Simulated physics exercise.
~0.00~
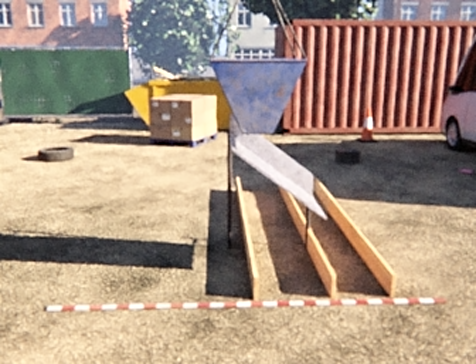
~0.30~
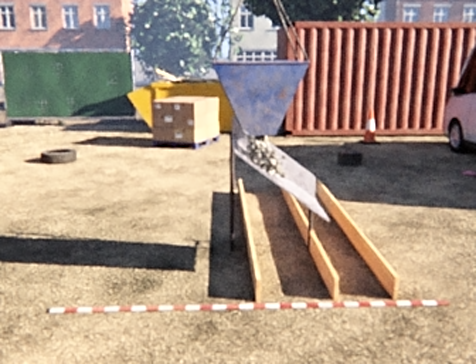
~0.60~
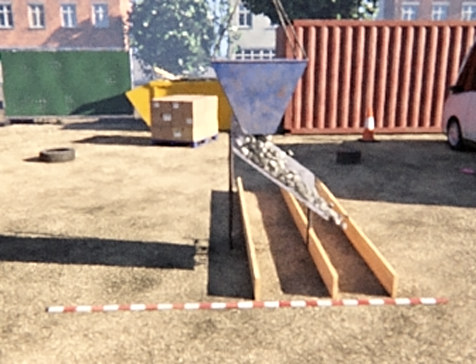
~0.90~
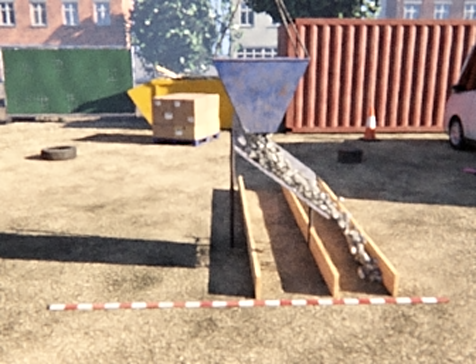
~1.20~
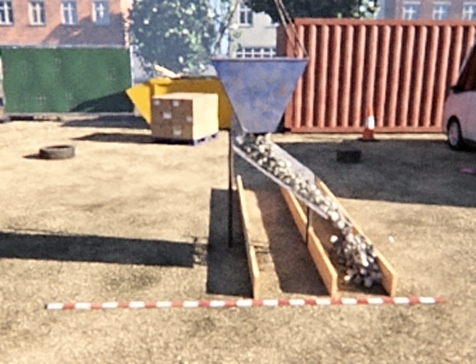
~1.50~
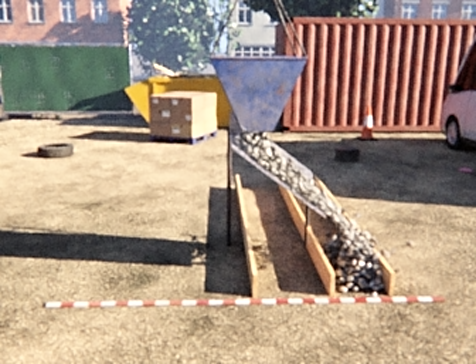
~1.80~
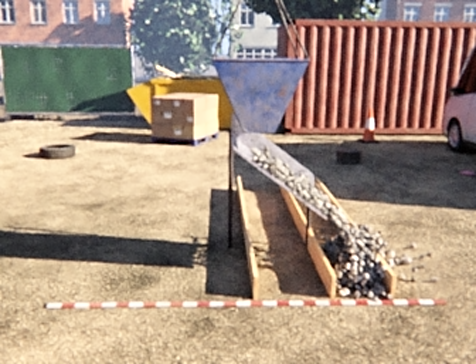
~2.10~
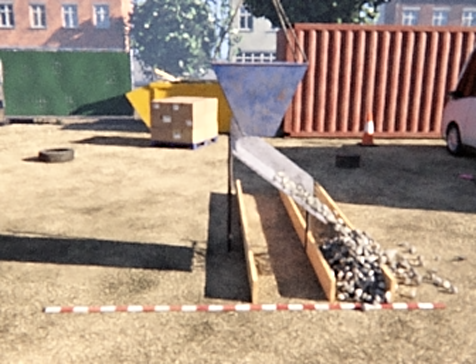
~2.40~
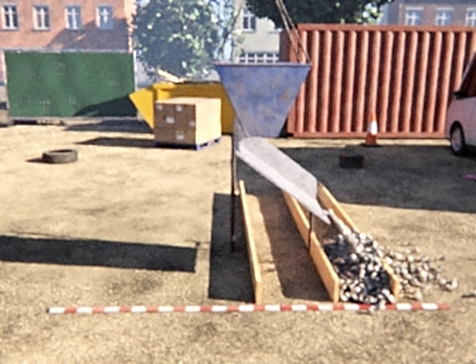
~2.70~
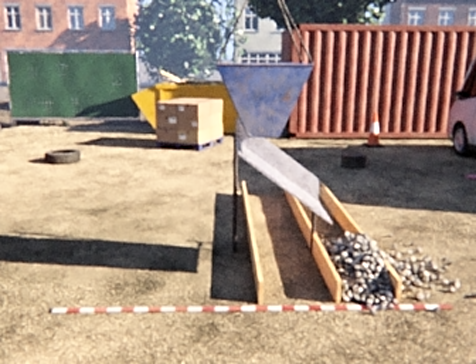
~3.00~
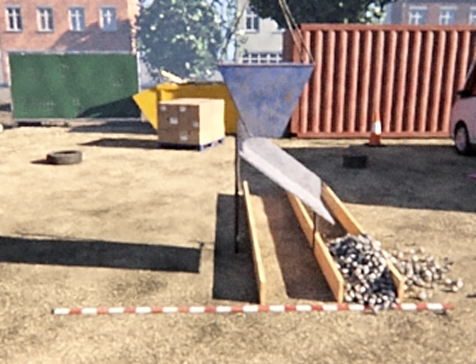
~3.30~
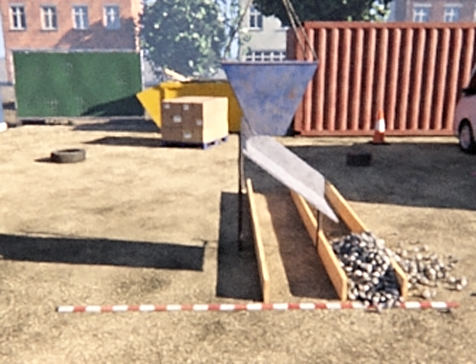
At first, a grey-blue skip hangs still above a sloping steel slide and two empty bays marked off by wooden planks, with a rusty red container behind. Grey stones then drop from the bottom of the skip onto the steel and slide down to the right. They pour off its lower edge into the right bay and build into a heap near its front end. As the heap grows, some stones spill over the outer plank onto the ground. The flow thins and the steel clears, leaving most stones piled in the right bay, a smaller scatter beyond it, and the left bay empty.
